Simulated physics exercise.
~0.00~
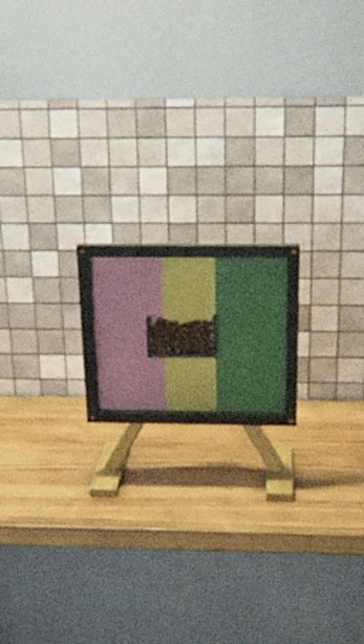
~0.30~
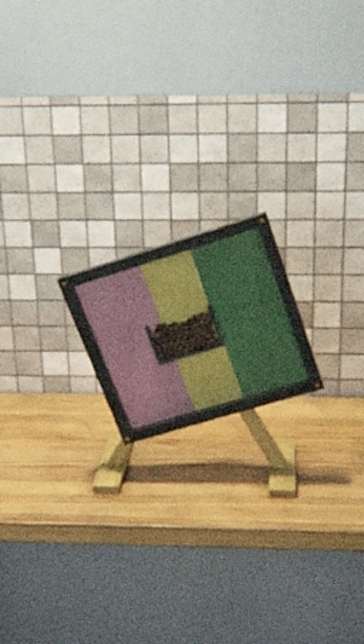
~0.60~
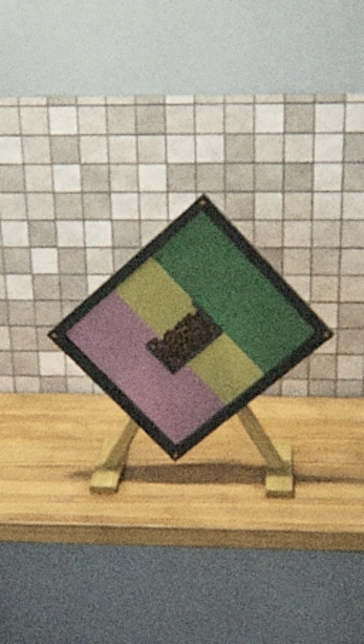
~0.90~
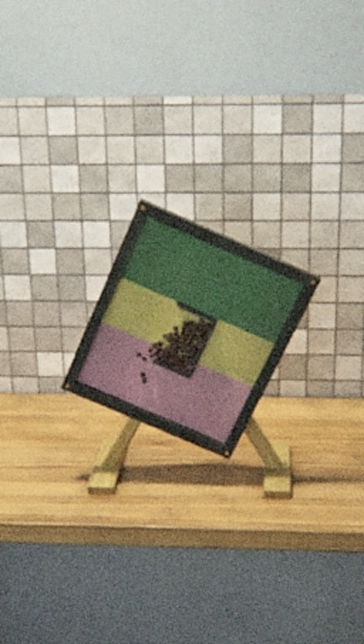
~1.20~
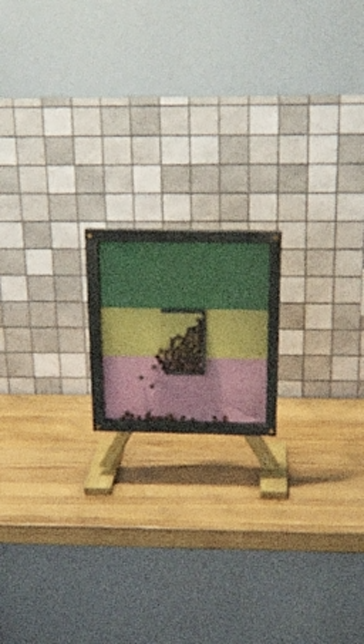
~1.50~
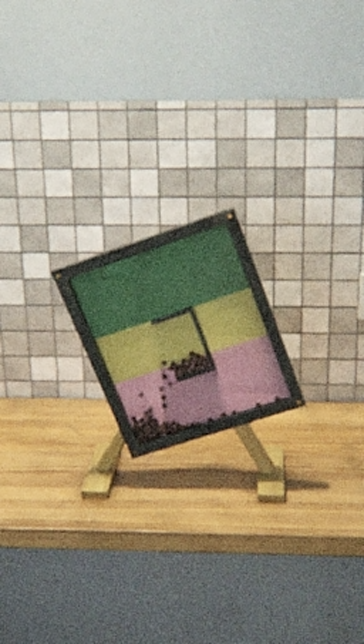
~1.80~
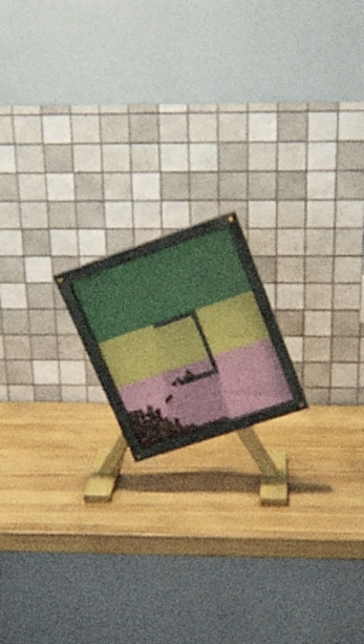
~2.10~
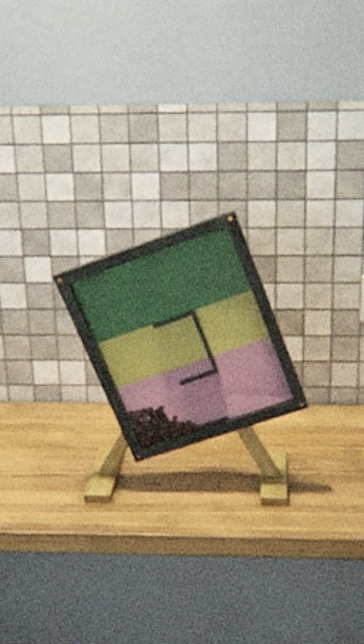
At first, a square, dark-framed box stands upright on a wooden stand before a tiled wall, its pink, yellow and green strips running vertically, with dark beads gathered in a small cup at the centre. The box turns anticlockwise, and the beads stay in the cup as it tilts. As it nears a quarter turn, beads begin spilling out onto the pink strip, now at the bottom. It tips a little further and stops, while the remaining beads pour out and slide down. Finally, the box rests tilted, with the cup empty and the beads heaped in the lowest corner, all within pink.
